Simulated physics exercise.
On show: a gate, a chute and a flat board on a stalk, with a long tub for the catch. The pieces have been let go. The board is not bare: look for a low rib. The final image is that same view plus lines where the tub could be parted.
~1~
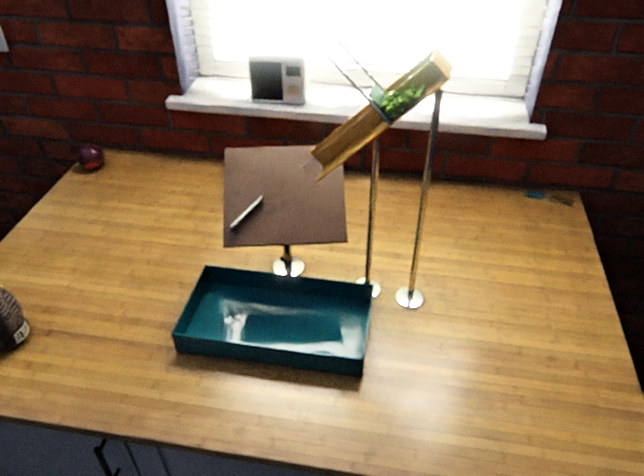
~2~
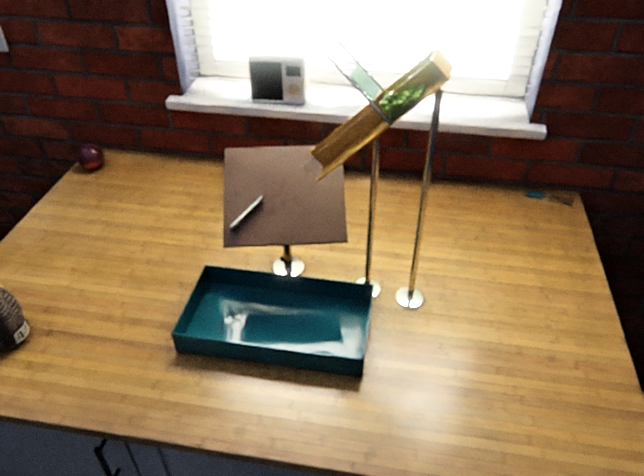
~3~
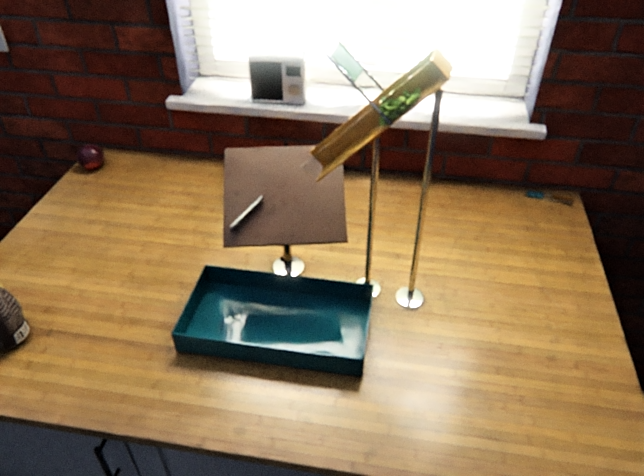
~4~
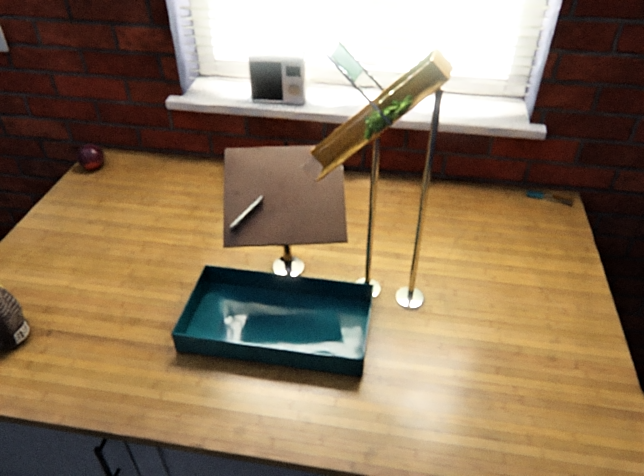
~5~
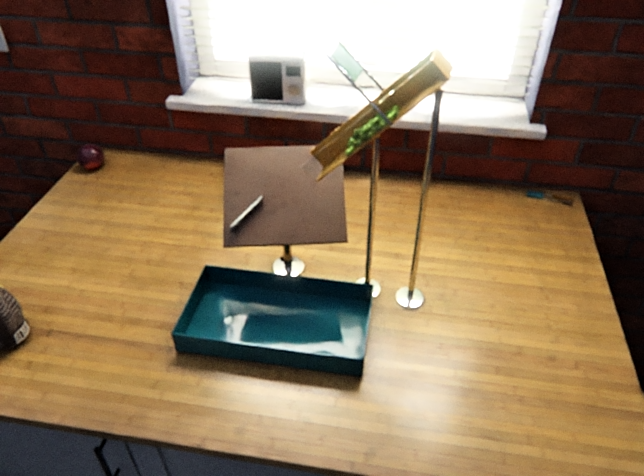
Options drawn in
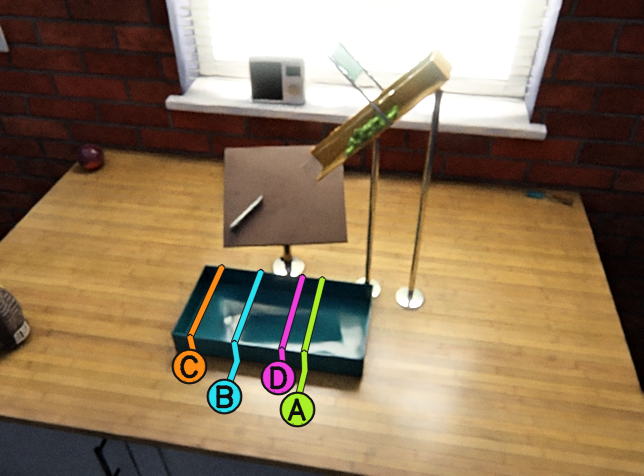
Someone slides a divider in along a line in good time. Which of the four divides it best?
Choose B.
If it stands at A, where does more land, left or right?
More lands on the left.
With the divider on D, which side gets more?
The left side.
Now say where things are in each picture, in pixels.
In the first picture, load behind the gate at (402, 102), dried peas; lip of the chute at (320, 175), sloping fairly steeply.
In the second picture, middle of the board at (284, 194), tilted fairly steeply; middle of its low edge at (286, 244); of its high edge at (283, 147).
In the third picture, front corners of the tub at (172, 333) and (363, 359), empty; front of the load at (382, 123).
In the fourth picture, middle of the load at (386, 119); its front at (370, 132), about a quarter of the way to the lip; rib from (262, 196) to (231, 227).
In the fifth picture, middle of the load at (370, 125); its front at (351, 147), about half of the way to the lip.
On the marked copy, line A crosses the front rim at (304, 351); line B crosses the front rim at (234, 342); line C crosses the front rim at (190, 336); line D crosses the front rim at (281, 348).
Choosing A, of what is caught, nearly all on the left of the divider, a stray few on the right.
Choosing B, of what is caught, about two thirds on the left of the divider, about a third on the right.
Choosing C, of what is caught, a small part on the left of the divider, nearly all on the right.
Choosing D, of what is caught, most on the left of the divider, a small part on the right.
